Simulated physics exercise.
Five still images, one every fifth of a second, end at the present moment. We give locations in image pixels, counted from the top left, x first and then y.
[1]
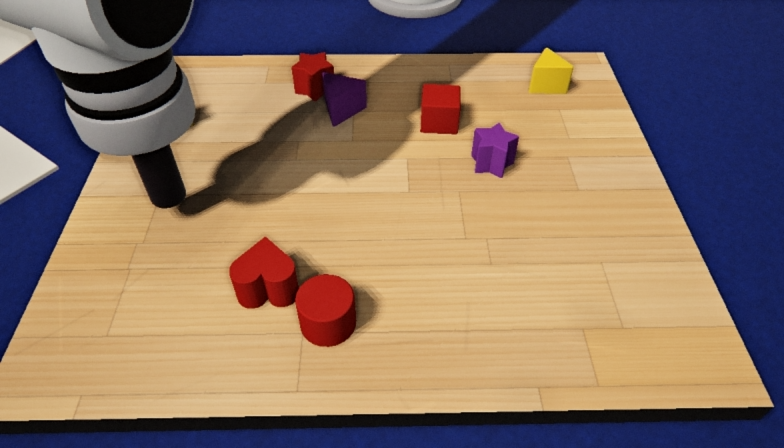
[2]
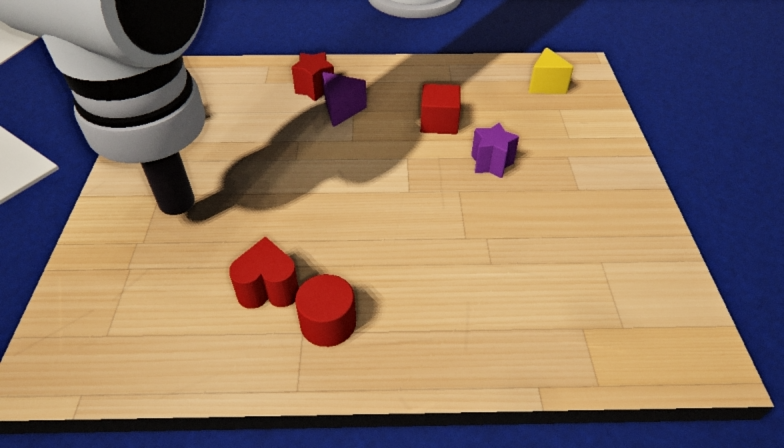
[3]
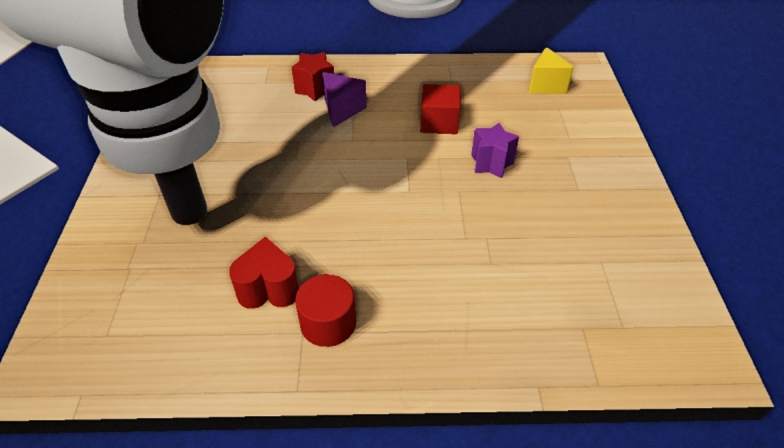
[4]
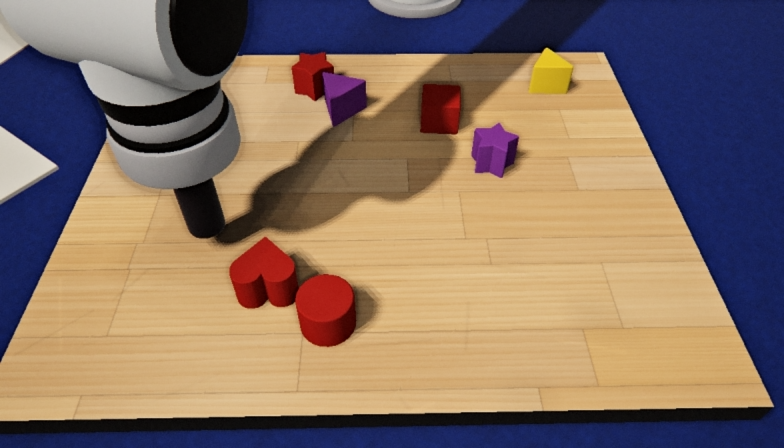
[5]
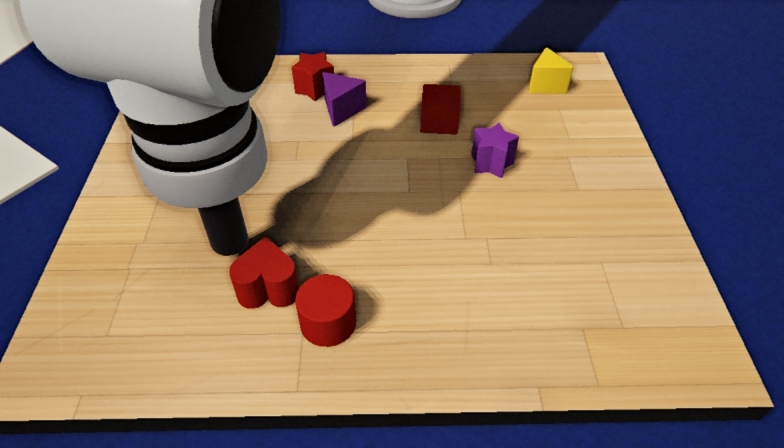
On a wooden board scattered with red, purple and yellow blocks, a robot arm moved its black tip a short way right and toward the viewer, nearing the red heart while the blocks stayed put.
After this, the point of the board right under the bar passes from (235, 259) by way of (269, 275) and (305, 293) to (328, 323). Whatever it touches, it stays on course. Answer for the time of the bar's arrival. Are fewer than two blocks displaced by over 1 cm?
No, that is not how it ends up.
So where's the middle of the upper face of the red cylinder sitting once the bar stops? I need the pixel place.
It should be at (354, 332) by then.
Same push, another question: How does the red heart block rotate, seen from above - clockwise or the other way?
In a top view, it turns clockwise.
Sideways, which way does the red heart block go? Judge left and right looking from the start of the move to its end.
Answer: Right.
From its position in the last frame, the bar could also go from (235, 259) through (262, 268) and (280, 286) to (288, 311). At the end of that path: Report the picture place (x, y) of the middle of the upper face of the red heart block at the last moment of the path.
I think it will end close to (285, 323).
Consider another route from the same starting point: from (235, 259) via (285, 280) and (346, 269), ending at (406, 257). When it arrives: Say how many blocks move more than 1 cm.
Once the path ends, two blocks will have shifted.
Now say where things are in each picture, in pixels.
The first frame shows tip of the bar at (169, 198), middles of tops, red heart block at (262, 263), red cylinder at (325, 296).
The second frame shows bar at (178, 204), nothing pushed.
The third frame shows bar at (190, 214), nothing pushed.
The fourth frame shows bar at (208, 227), nothing pushed.
The fifth frame shows bar at (230, 243), red heart block at (262, 263), red cylinder at (325, 296).
What follows on the original path. One third of the way, bar at (266, 260); red heart block at (279, 278), turned 20° clockwise; red cylinder at (332, 303).
Two thirds of the way, bar at (302, 278); red heart block at (296, 303), turned 55° clockwise; red cylinder at (347, 321).
At the end, bar at (326, 308); red heart block at (291, 329), turned 70° clockwise; red cylinder at (354, 332).
